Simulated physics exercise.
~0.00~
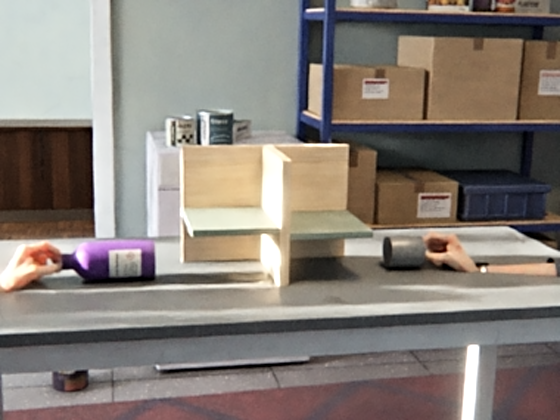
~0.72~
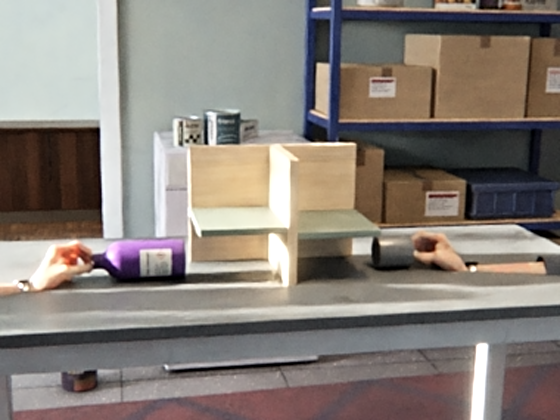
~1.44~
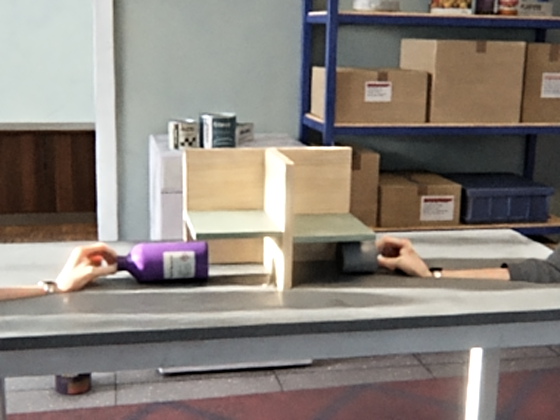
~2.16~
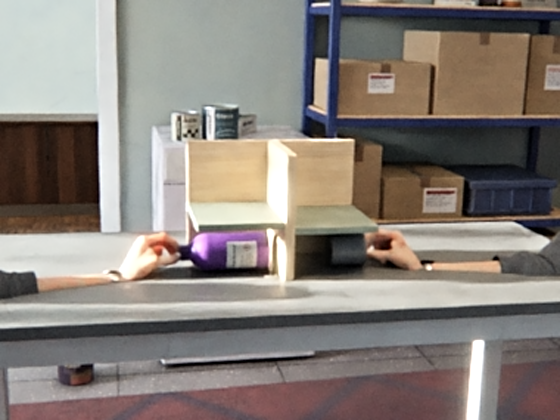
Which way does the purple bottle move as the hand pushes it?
The purple bottle moves to the right, toward the small wooden rack.
On a table, hands push a grey beaker under a shelf and a purple bottle partway.
